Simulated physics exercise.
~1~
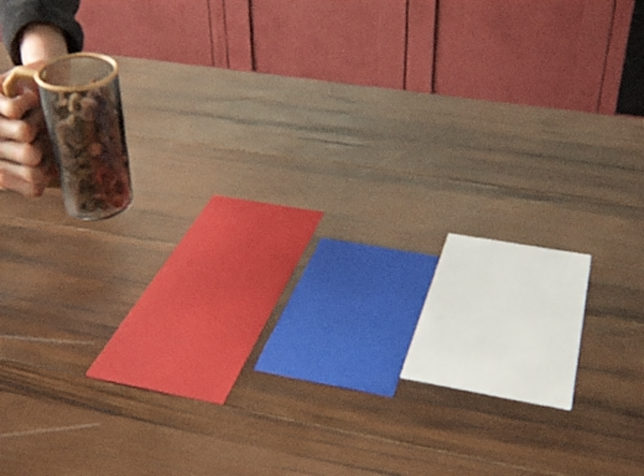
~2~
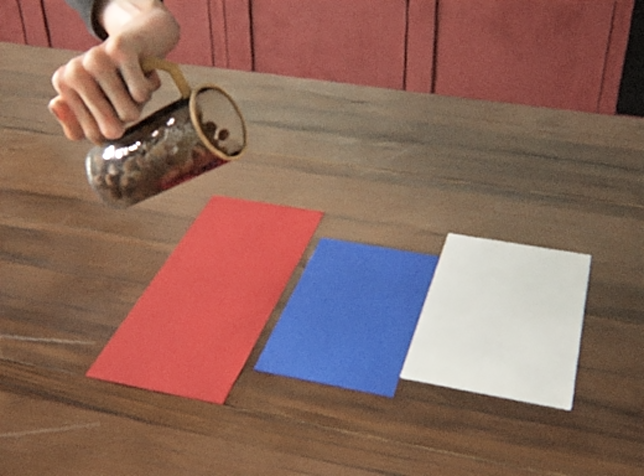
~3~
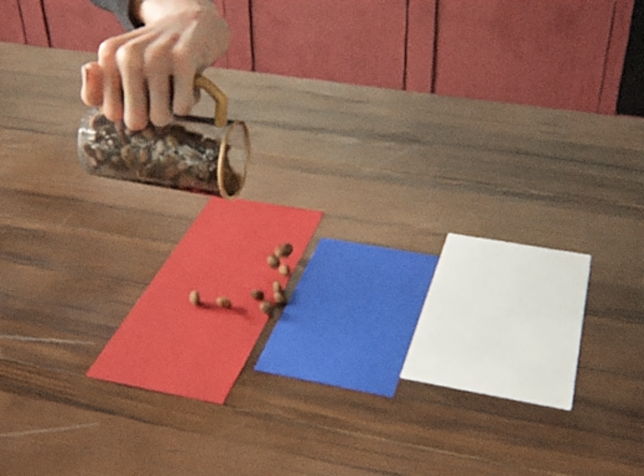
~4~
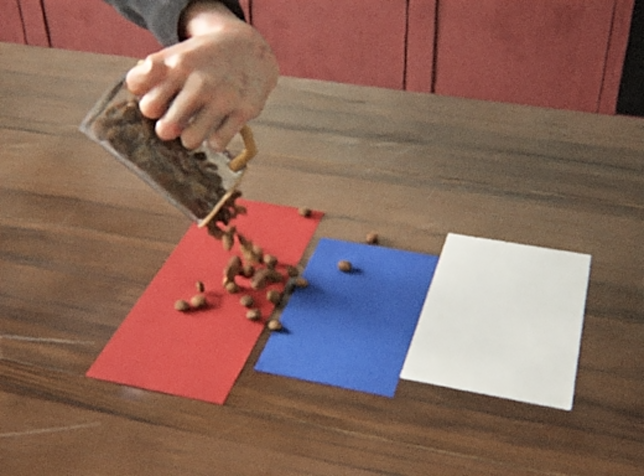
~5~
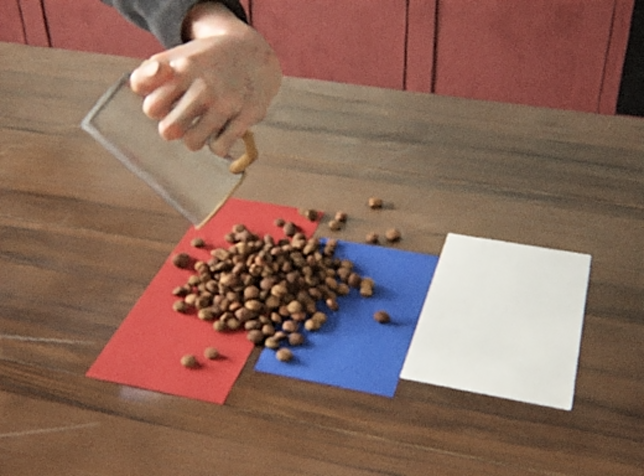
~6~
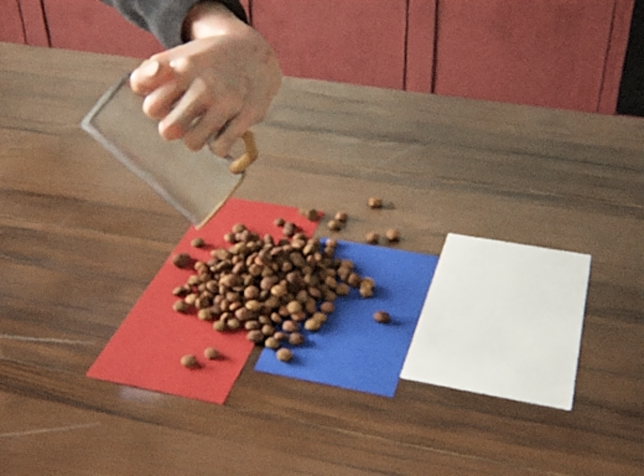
The footage shows a hand lifting a glass cup of brown kibble rightward over red, blue and white mats on a wooden table, then tipping it until it empties. The pieces end heaped across the red and blue mats, a few lie beyond them, and the white mat stays clear.
